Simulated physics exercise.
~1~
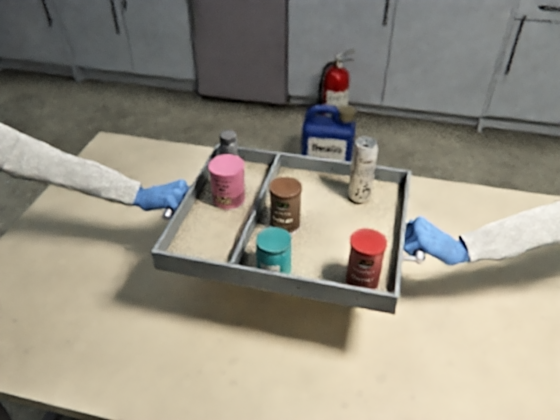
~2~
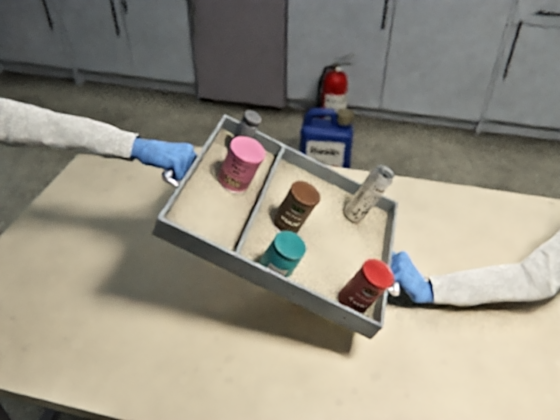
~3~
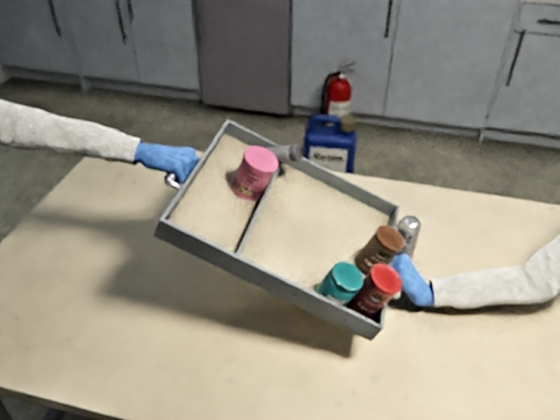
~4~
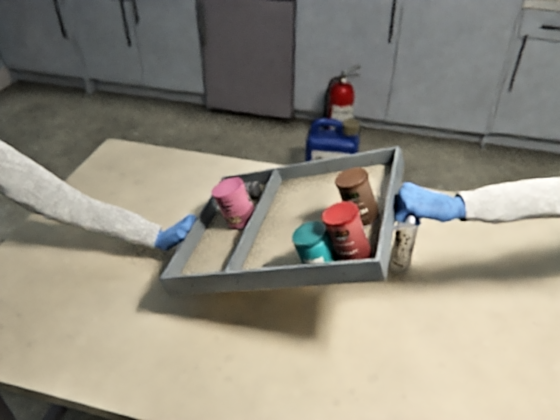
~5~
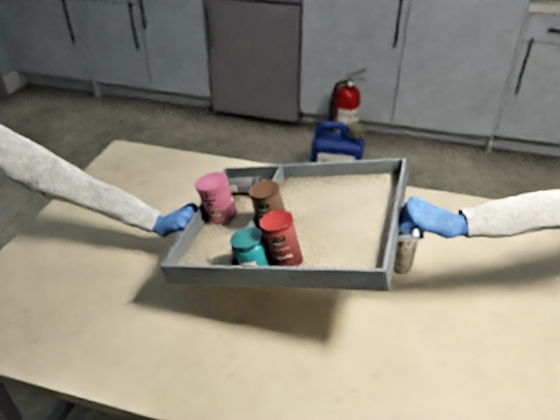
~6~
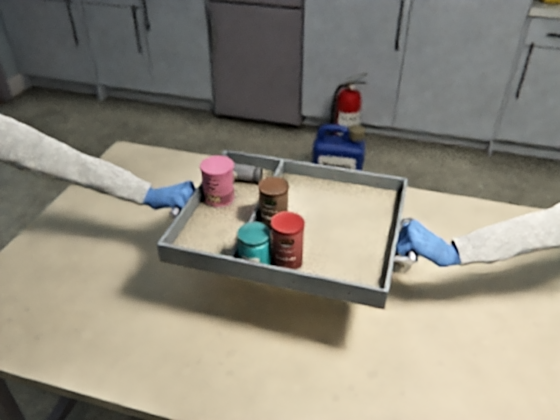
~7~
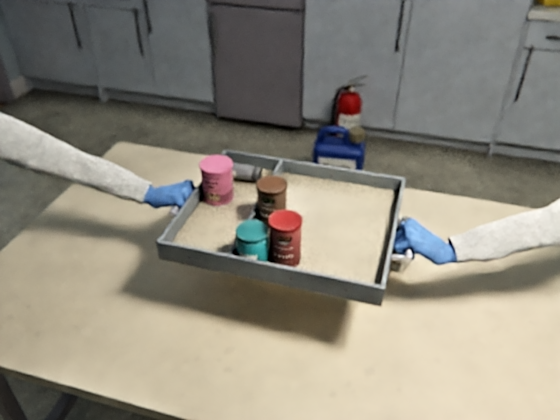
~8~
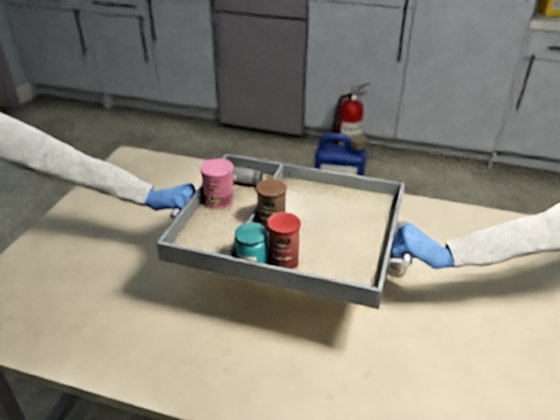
Over a table in a room with grey cabinets, two gloved hands tip a tray of containers right, sending a white can over the edge, then tilt it left and level it, leaving four containers upright and a grey shaker on its side.
